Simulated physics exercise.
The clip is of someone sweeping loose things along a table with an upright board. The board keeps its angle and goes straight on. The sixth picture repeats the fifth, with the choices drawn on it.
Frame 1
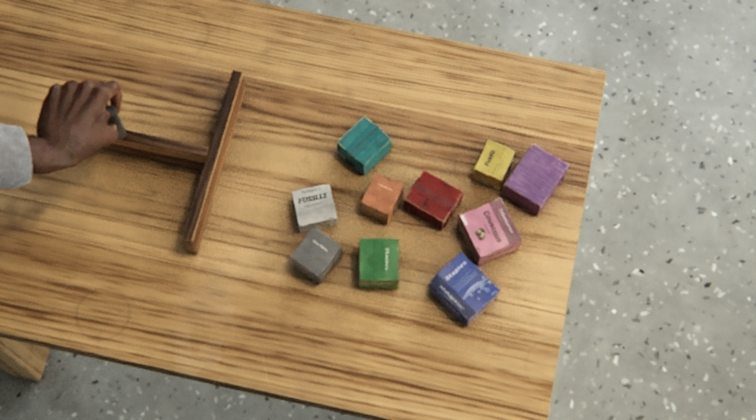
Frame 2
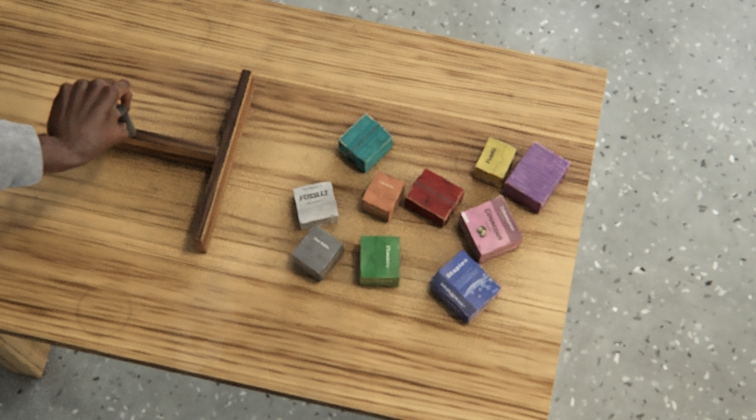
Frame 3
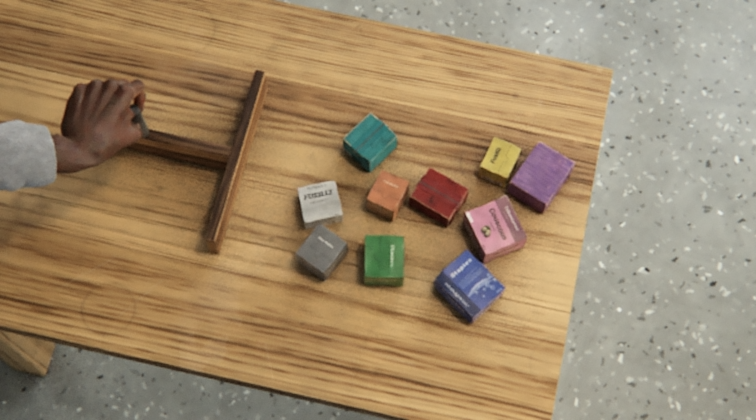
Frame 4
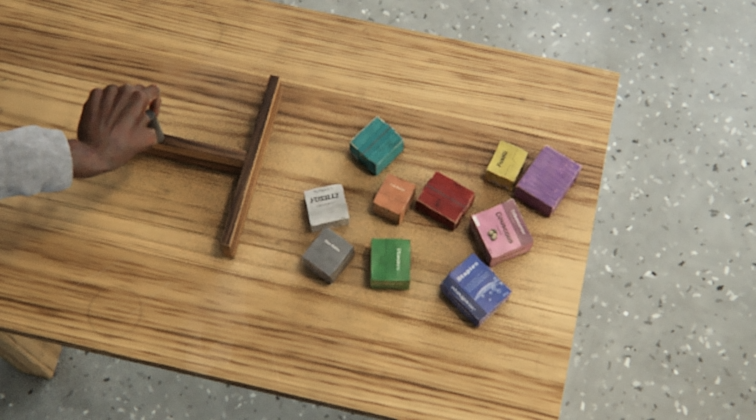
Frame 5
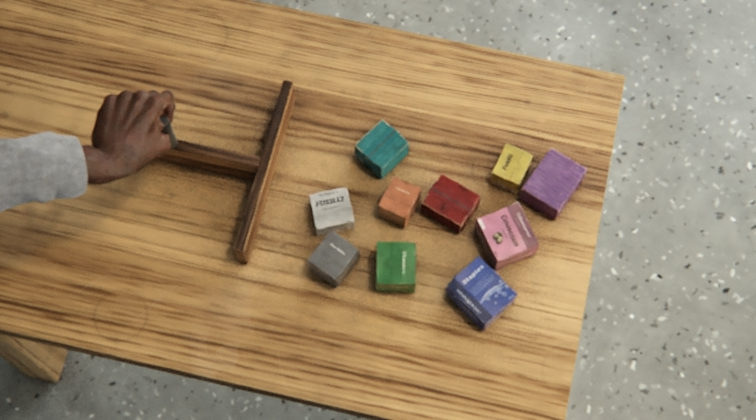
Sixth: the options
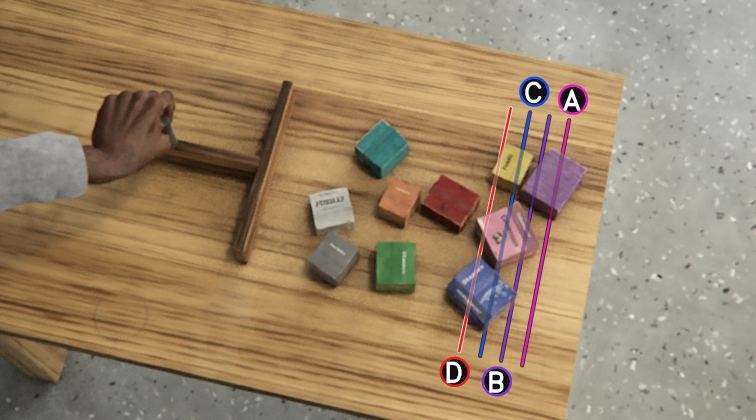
A hand slides a wooden board slightly right across a table toward ten colored boxes.
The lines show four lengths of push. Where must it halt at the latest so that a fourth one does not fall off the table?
The farthest such stop is B.
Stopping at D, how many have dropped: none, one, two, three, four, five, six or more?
The count is none.
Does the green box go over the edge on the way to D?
No.
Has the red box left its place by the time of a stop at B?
Yes.
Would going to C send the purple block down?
Yes.
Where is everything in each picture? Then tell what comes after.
In the first frame, blue box (464, 289); white box (314, 208); green box (379, 264).
In the second frame, board (222, 152); pink packet (490, 230).
In the third frame, board (236, 153); turquoise box (370, 142).
In the fourth frame, board (251, 158); yellow box (507, 166).
In the fifth frame, board (264, 163); orange box (399, 202); blue box (481, 293); white box (332, 212).
On the marked copy, A at (546, 238); B at (526, 234); C at (506, 229); D at (486, 225).
With B. Early on, board (358, 183); red box (462, 202); grey packet (363, 265).
Further on, board (452, 203); blue box (545, 304); purple block (566, 183).
At the end, board (525, 219); blue box over the edge; purple block over the edge; two fallen.
As for the rest, A drops six; C is within the limit but short; D is within the limit but short.
